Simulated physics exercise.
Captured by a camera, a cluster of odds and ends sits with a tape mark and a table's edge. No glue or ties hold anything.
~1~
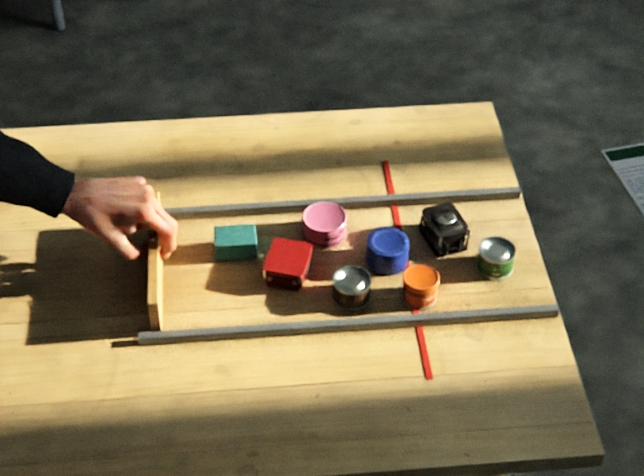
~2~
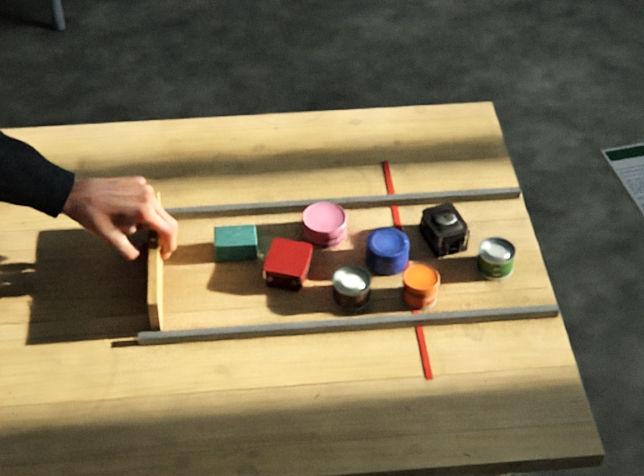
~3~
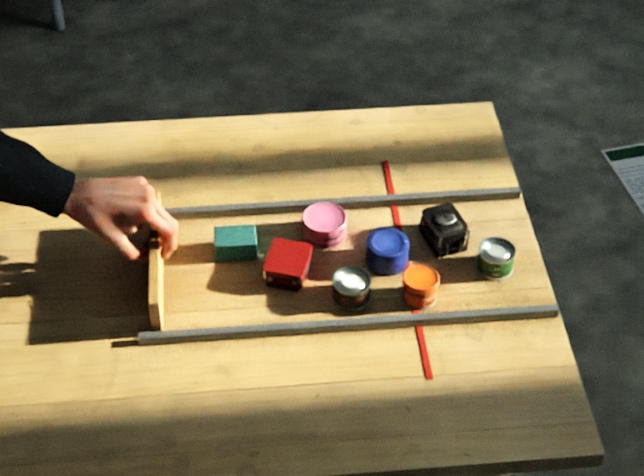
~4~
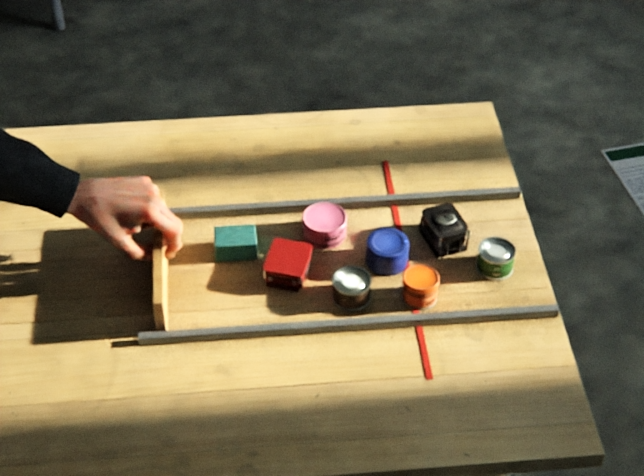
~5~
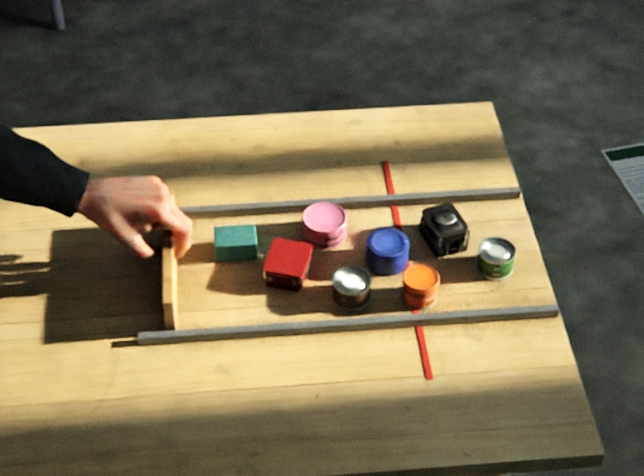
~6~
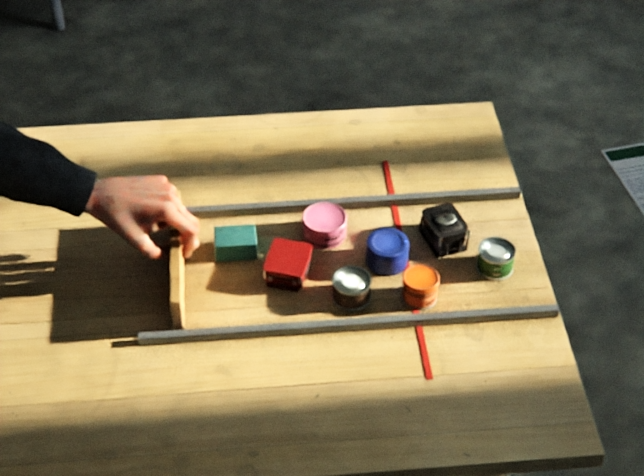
On a wooden table, a hand slides an upright board slightly right toward scattered small objects.
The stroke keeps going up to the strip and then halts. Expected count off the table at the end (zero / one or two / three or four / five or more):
Expected count: Zero.
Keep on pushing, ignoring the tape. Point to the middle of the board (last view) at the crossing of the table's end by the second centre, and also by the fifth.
First roughly (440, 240), later roughly (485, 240).
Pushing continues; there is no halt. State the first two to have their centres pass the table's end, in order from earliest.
Earliest first: The black case, then the green tin.
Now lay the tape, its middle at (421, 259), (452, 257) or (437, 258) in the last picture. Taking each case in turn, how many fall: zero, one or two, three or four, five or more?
In order: No fall at all, either one or two, none.
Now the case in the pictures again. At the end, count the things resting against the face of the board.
At rest, 3 are in contact.
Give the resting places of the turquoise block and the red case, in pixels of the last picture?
The turquoise block comes to rest at (422, 231), and the red case comes to rest at (430, 262).
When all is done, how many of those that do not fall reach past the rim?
I make it 0.
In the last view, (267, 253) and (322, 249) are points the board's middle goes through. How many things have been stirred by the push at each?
The count is 3 at the first point and 5 at the second.
Soon after, none off yet; green tin at rest near (496, 259); black case at rest near (444, 230); orange tin at rest near (420, 288).
In the end, the number that fall off is zero.
